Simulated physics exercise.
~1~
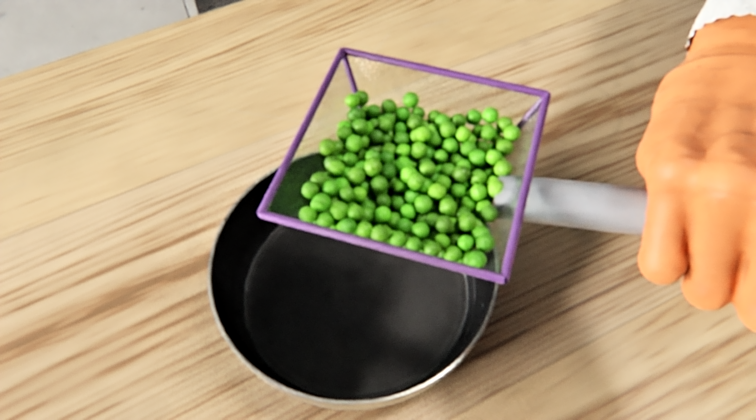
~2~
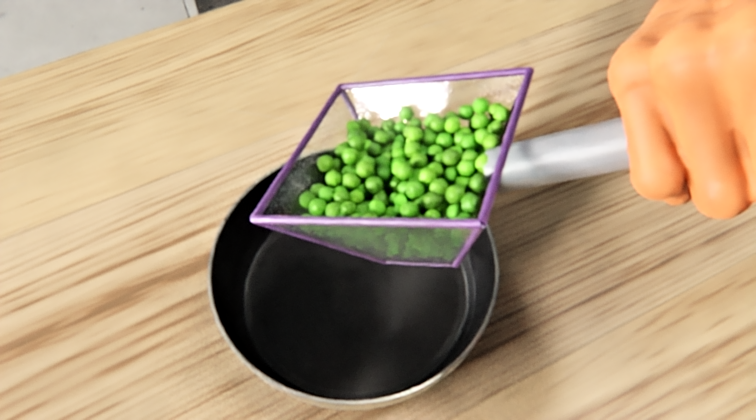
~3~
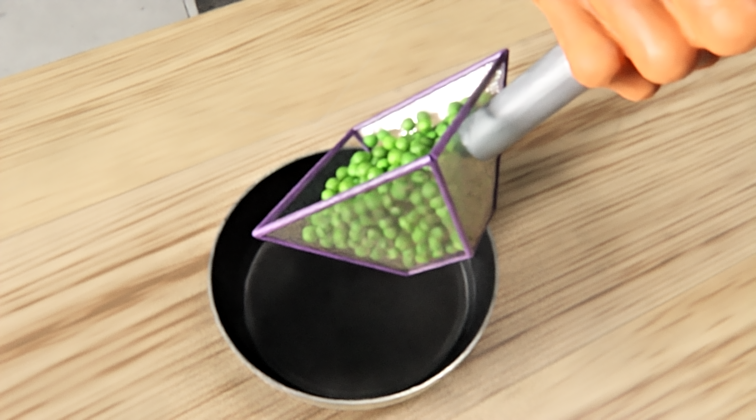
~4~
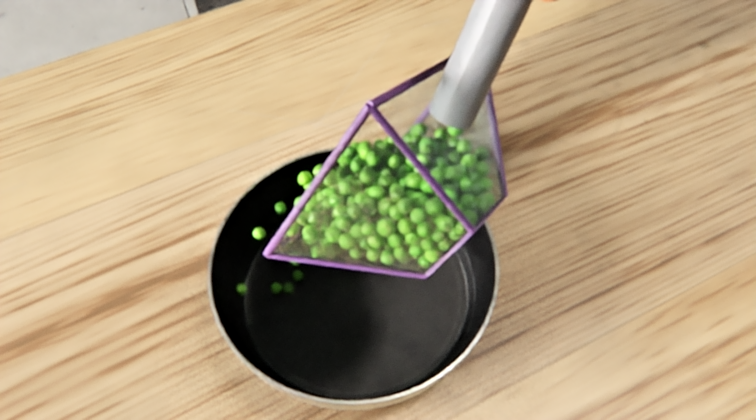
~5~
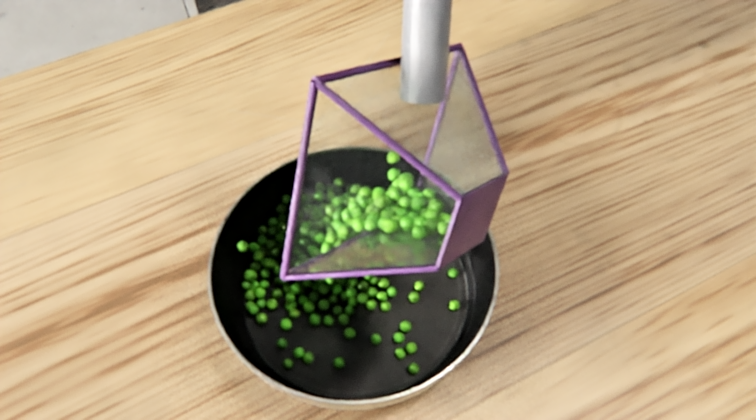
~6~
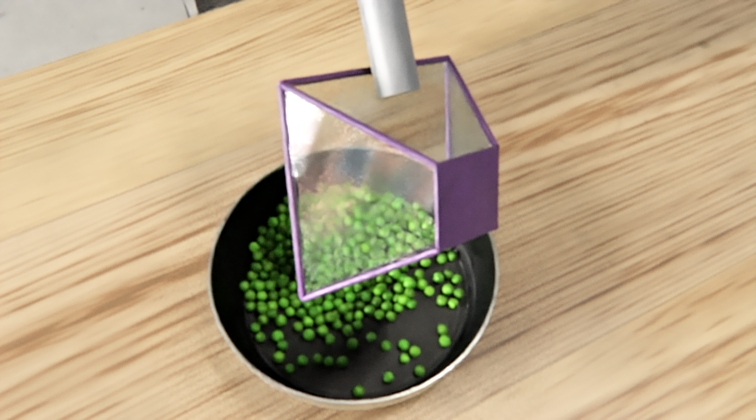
On a light wooden tabletop, an orange hand held a clear, purple-edged scoop of green peas over a black pan and steadily tipped it until the peas tumbled out, leaving them spread across the pan beneath the steeply tilted scoop.
